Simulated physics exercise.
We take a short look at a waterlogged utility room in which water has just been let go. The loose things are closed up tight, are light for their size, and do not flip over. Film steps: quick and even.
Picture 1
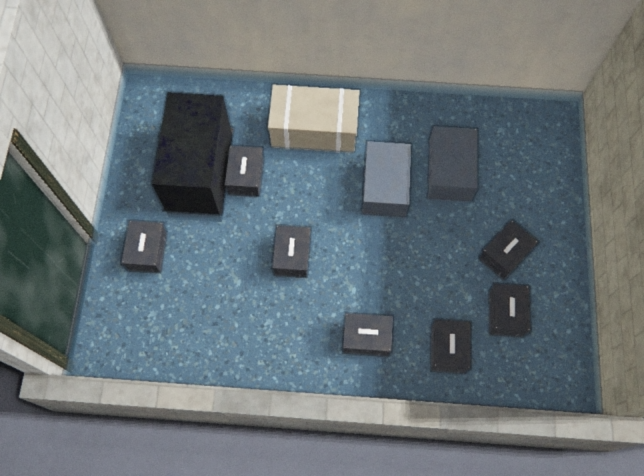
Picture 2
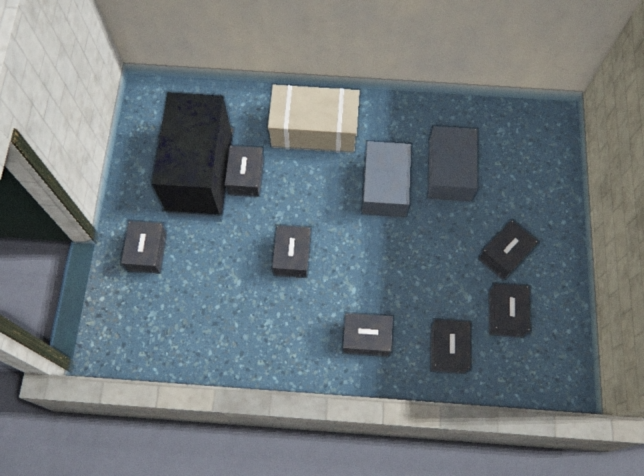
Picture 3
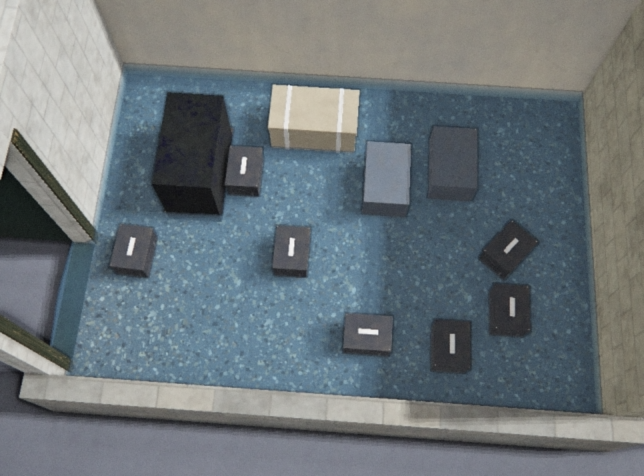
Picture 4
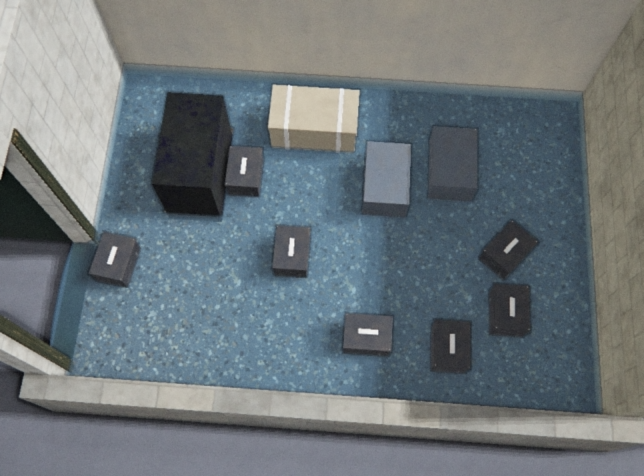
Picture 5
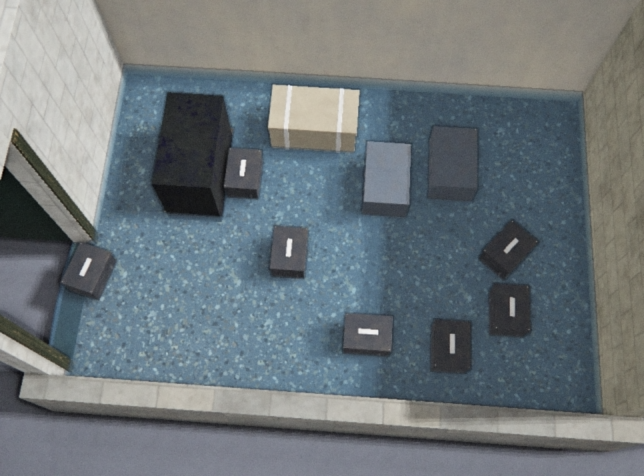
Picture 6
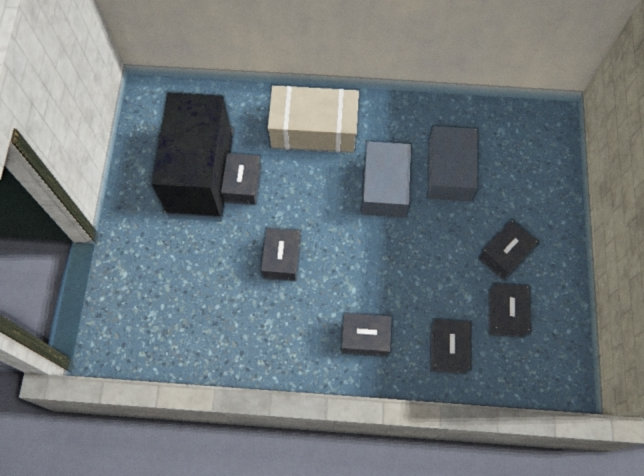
A green panel in the left wall disappears, leaving an open gap in the flooded, blue-floored room. The small dark box nearest it drifts left, slowly at first, then slides through the opening and out of view, while two other small dark boxes shift slightly and the larger blocks stay put.
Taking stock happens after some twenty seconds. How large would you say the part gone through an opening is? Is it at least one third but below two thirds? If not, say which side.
Yes.
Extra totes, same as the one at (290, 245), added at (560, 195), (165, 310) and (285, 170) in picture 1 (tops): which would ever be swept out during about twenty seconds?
Outcome for each, listed in order: Does not leave, leaves, leaves.
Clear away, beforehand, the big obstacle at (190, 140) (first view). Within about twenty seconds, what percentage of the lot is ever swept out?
60 %.
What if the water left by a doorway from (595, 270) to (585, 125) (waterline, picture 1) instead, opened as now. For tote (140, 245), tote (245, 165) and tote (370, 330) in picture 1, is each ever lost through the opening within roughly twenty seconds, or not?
The first never exits, the second never exits, the third exits.
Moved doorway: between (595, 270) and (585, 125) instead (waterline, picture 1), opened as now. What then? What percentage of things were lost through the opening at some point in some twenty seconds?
Estimate: Close to 80 %.
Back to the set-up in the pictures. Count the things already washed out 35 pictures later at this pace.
4 in all.
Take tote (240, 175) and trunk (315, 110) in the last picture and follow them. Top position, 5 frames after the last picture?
The first top is close to (221, 231) and the second close to (287, 119).
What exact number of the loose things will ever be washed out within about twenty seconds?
6.
A moment on, 1 of 10 are out; 9 afloat.
Next, 3 of 10 are out; 7 afloat.
Later, 4 of 10 are out; 6 afloat.
In the end, 6 of 10 are out; 4 afloat.
